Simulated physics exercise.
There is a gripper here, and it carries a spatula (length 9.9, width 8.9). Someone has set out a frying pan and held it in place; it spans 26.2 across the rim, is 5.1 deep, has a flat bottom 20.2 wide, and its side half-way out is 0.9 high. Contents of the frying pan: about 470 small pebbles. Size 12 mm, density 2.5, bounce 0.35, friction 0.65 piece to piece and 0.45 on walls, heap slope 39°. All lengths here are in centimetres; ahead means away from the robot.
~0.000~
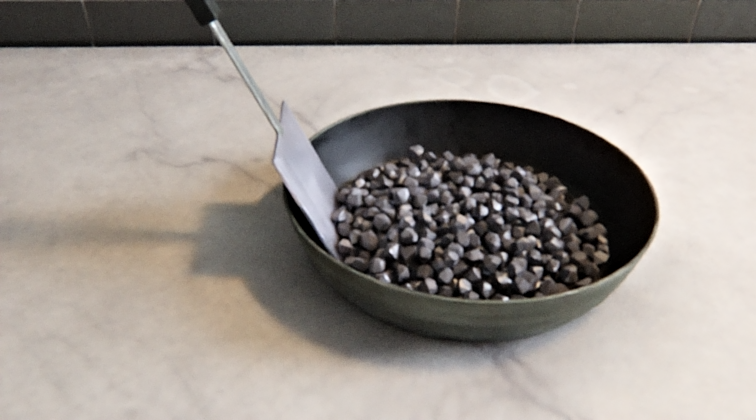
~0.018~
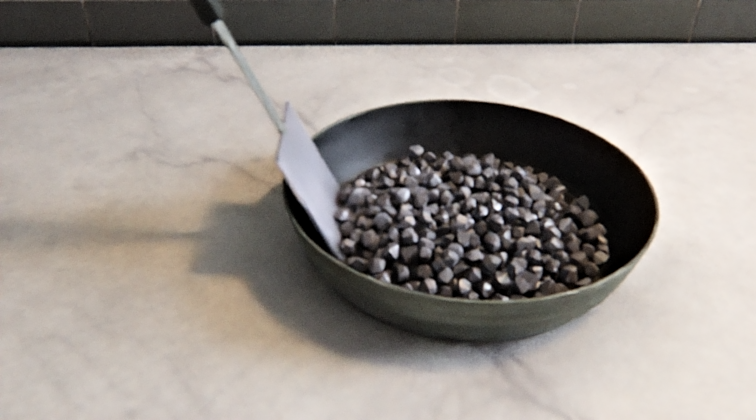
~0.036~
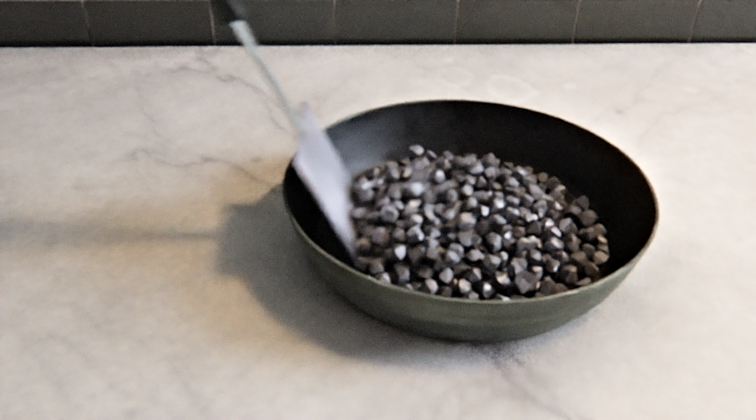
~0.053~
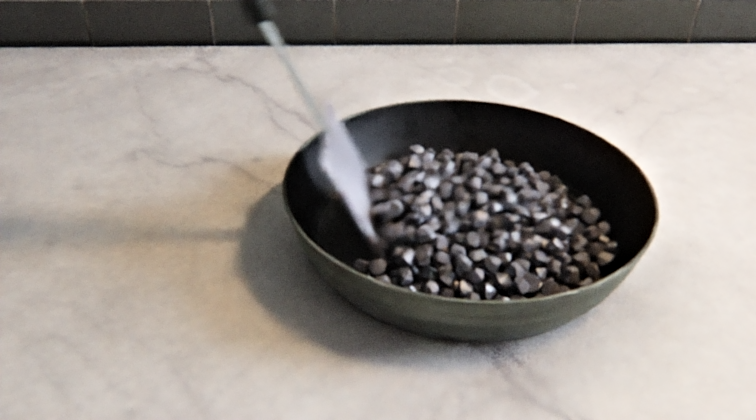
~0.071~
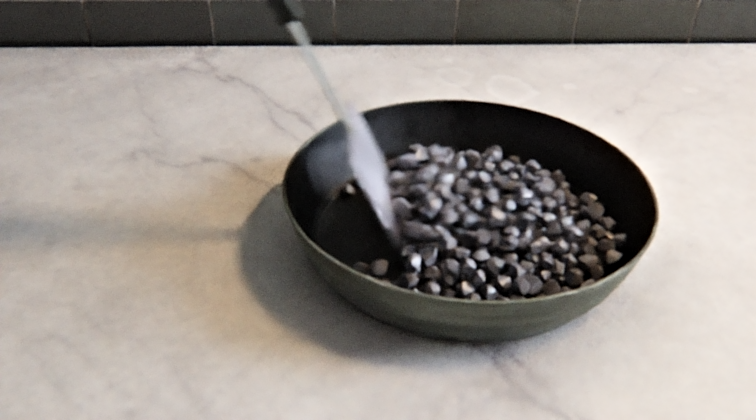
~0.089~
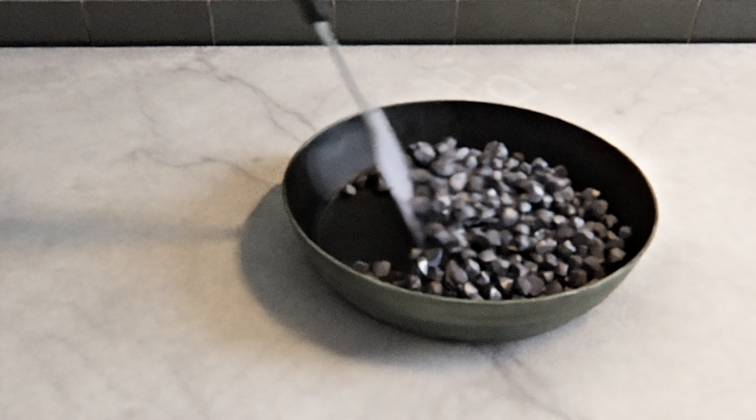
A spatula with a black handle rests at the left inside edge of a dark frying pan full of small gray pebbles on a marble counter. It slides rightward through the pebbles, pushing them toward the right side and baring the pan's dark bottom on the left, with a few stragglers left behind.
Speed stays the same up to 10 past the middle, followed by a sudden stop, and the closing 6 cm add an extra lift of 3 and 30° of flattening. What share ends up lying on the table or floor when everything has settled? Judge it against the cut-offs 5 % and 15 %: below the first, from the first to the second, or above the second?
Above 15 %.
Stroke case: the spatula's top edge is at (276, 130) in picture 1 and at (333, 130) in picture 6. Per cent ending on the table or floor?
Roughly 10 percent ends up there.
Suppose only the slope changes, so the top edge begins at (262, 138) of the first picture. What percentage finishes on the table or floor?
Around 25 percent ends up on the table or floor.
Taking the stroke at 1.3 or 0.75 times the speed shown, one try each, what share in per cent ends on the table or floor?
I'd say near 30 and then near 15 per cent.
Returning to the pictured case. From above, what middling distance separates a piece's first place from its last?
About 6 centimetres.
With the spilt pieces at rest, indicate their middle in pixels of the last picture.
I'd point to somewhere close to (720, 221).
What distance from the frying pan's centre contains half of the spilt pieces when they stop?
It's around 22 cm.
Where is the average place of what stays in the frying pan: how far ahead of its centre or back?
About 4.0 centimetres ahead.
After 0.13 s, sloping 65°, highest piece 7 above the table; 466 in the frying pan.
After 0.18 s, sloping 55°, highest piece 7 above the table; 466 in the frying pan.
After 0.40 s, sloping 35°, highest piece 13 above the table; 337 in the frying pan, 63 on the table or floor, 66 on the blade or in flight.
After 1.45 s, sloping 35°, highest piece 5 above the table; 336 in the frying pan, 130 on the table or floor.
At rest, 336 in the frying pan, 130 on the table or floor. That is 28 % on the table or floor.
